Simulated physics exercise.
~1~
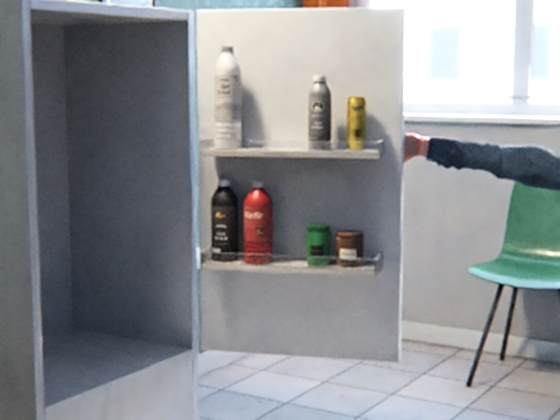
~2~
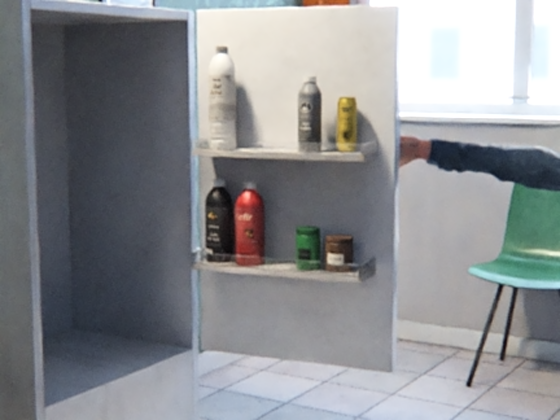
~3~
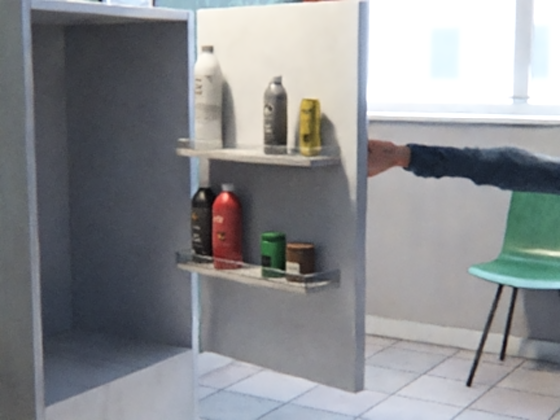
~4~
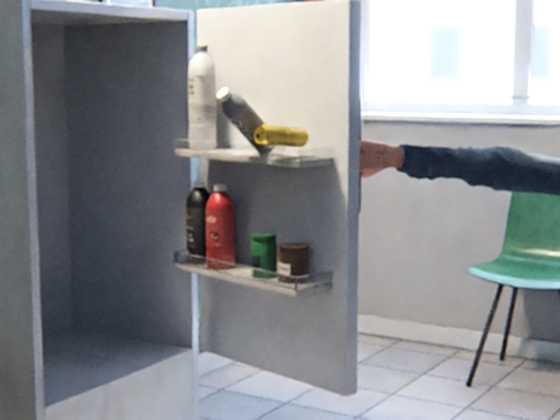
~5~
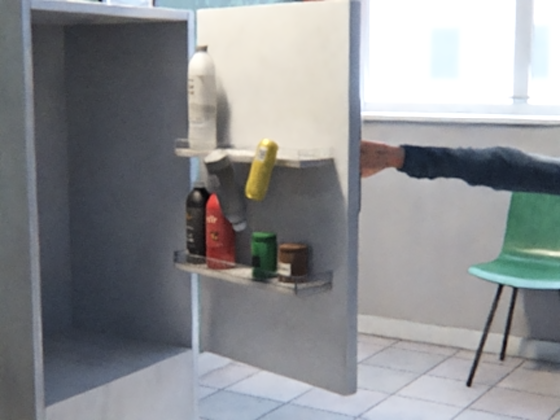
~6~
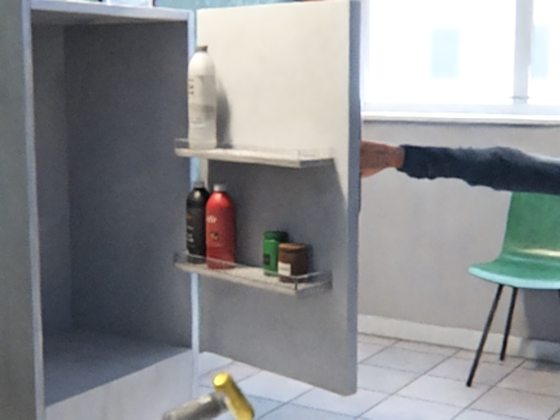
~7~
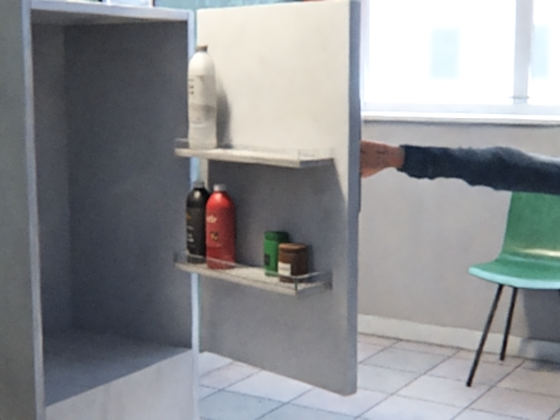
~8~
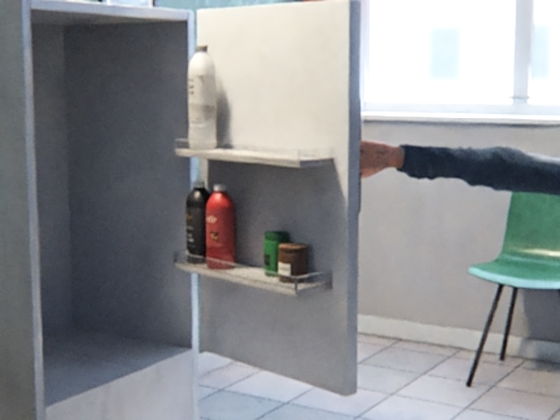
In this clip, a hand swings a shelved door partway toward an open cabinet and stops, sending a grey bottle and yellow can tumbling from the upper shelf and out of view. The white, black and red bottles and the green and brown jars remain upright.
